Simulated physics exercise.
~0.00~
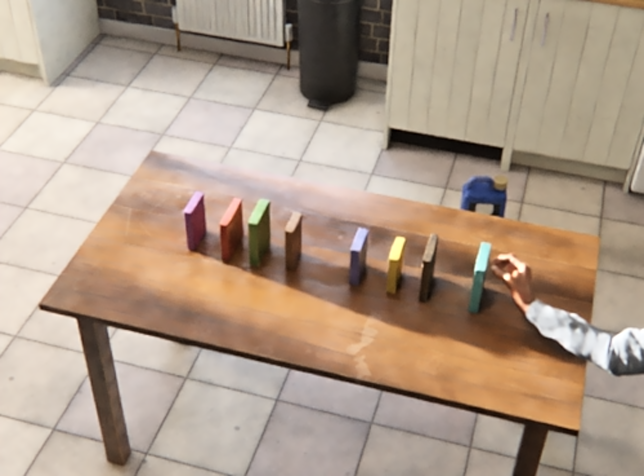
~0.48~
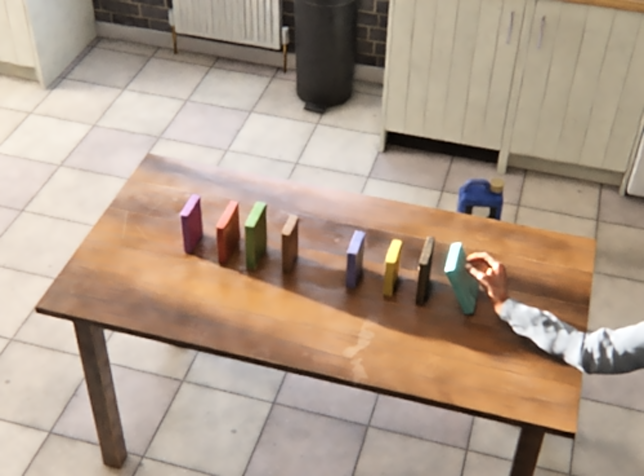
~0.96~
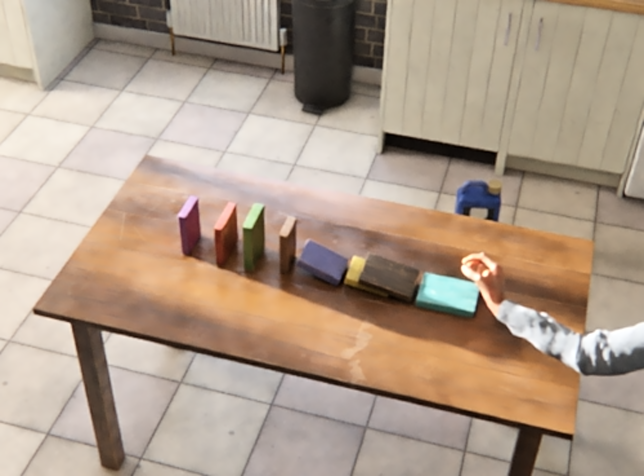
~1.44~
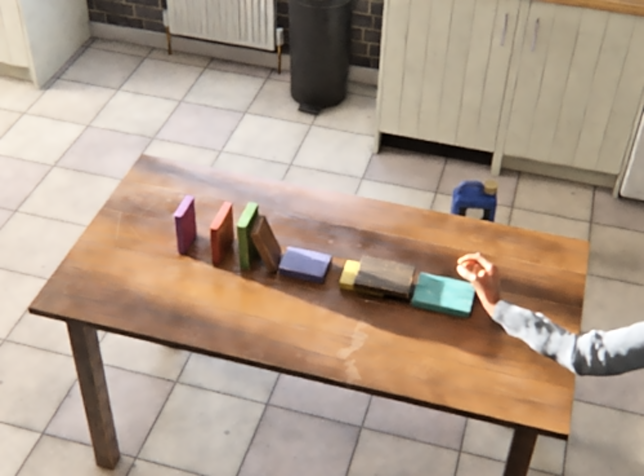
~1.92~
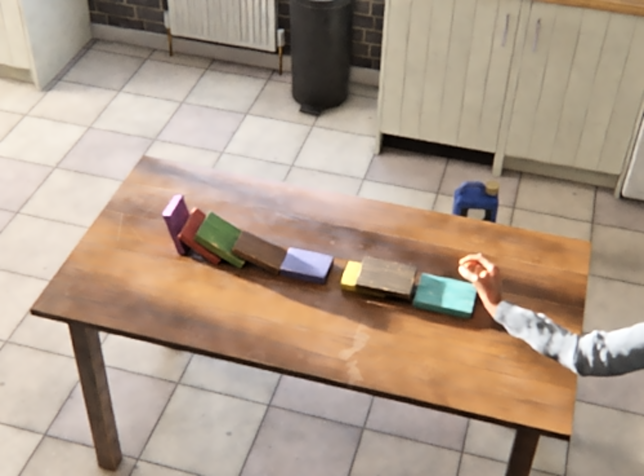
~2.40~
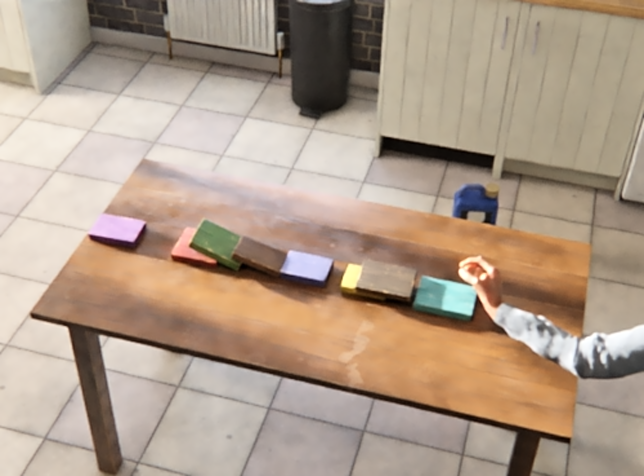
Eight coloured blocks stand on end in a line across a wooden table in a tiled kitchen, seen from above by a slightly swaying camera. From the left they are purple, red, green, brown, blue, yellow, black and turquoise, with a hand at the right end. The fingers tip the turquoise block leftward, and the black, yellow and blue ones go down in turn. The brown block then leans onto the green, and the green and red topple towards the purple. Finally the purple block falls flat, apart at the left, leaving none standing while the hand stays raised.
